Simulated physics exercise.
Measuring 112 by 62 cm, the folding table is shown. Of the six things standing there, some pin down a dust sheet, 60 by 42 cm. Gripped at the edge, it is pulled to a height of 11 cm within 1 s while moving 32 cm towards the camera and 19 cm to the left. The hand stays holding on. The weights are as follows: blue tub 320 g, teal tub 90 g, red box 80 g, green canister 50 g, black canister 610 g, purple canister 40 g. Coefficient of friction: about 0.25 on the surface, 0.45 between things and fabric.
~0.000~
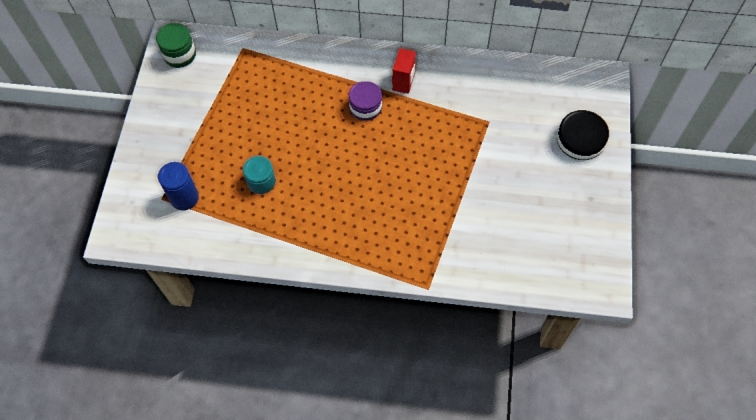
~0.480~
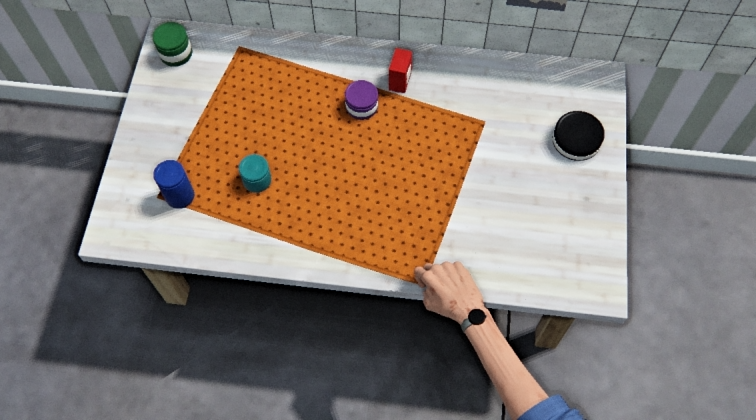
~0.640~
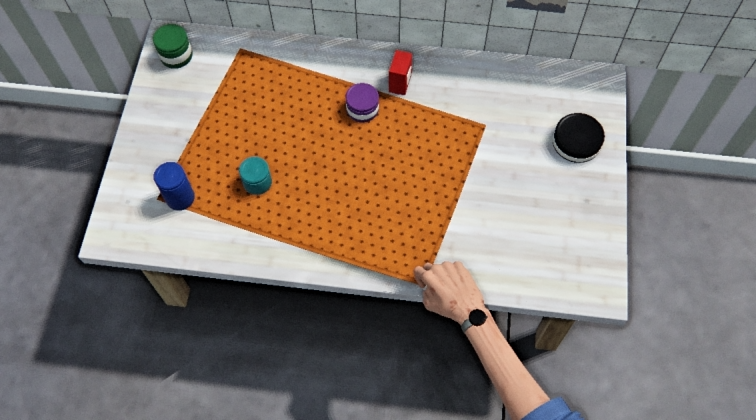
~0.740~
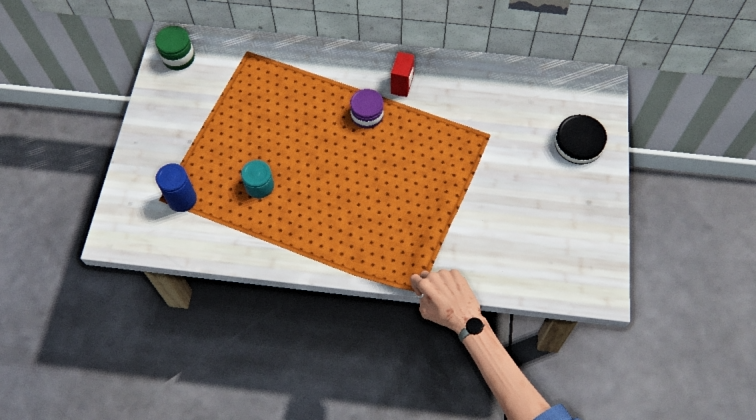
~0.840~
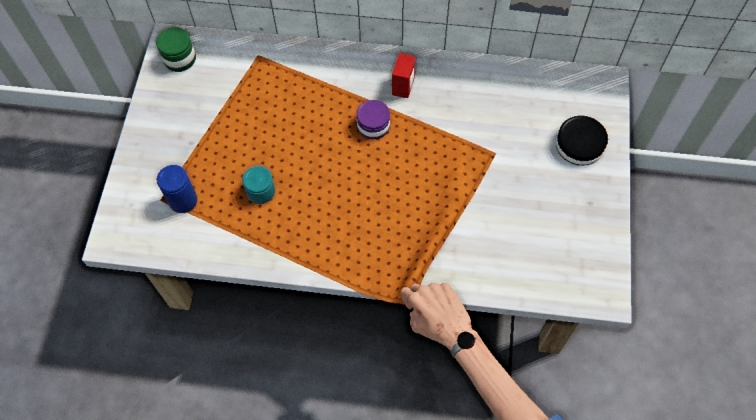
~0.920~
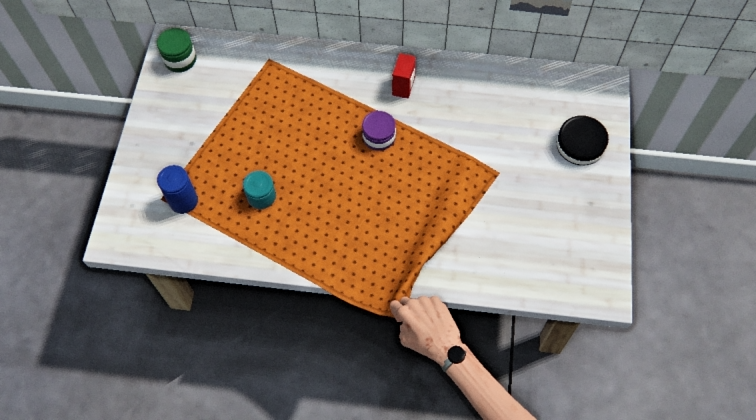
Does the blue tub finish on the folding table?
Yes.
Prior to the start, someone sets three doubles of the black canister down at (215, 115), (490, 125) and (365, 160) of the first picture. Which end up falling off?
Going through the three spots as listed: Holds its spot, holds its spot and ends up off the top.
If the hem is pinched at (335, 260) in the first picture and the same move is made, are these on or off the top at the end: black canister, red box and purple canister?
Outcome: Black canister keeps its place; red box keeps its place; purple canister leaves the top.
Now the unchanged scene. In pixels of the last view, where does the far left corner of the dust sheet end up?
(367, 144).
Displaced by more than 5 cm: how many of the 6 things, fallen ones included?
Counting them up, I get 3.
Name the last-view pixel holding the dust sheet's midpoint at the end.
I'd point to about (319, 297).
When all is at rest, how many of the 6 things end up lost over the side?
Counted result: 0.
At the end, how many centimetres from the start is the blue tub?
Blue tub 6 cm.
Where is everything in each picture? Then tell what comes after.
In the first picture, shows, blue tub (173, 175); dust sheet corners (243, 48) (489, 122) (429, 290).
In the second picture, shows, dust sheet corners (239, 47) (485, 122); grip (424, 286).
In the third picture, shows, dust sheet corners (240, 49) (486, 125); grip (424, 286).
In the fourth picture, shows, purple canister (367, 102); dust sheet corners (247, 51) (491, 135); grip (421, 294).
In the fifth picture, shows, teal tub (257, 178); purple canister (373, 113); dust sheet corners (258, 55) (496, 153); grip (412, 307).
In the sixth picture, shows, blue tub (172, 178); dust sheet corners (269, 59) (500, 173); grip (401, 321).
By 1.1 s, 85 % of the dust sheet is still over the top; purple canister 16 cm off its start, teal tub 6 cm off its start.
By 1.3 s, 75 % of the dust sheet is still over the top; purple canister 25 cm off its start, teal tub 10 cm off its start.
By 1.4 s, 55 % of the dust sheet is still over the top; blue tub 4 cm off its start at (181, 192), purple canister 35 cm off its start at (400, 241), teal tub 15 cm off its start at (255, 238).
By 1.6 s, 50 % of the dust sheet is still over the top; blue tub 5 cm off its start, purple canister 41 cm off its start, teal tub 18 cm off its start.
By 3.2 s, 45 % of the dust sheet is still over the top; blue tub 5 cm off its start at (184, 198), purple canister 42 cm off its start at (394, 276), teal tub 18 cm off its start at (250, 252).
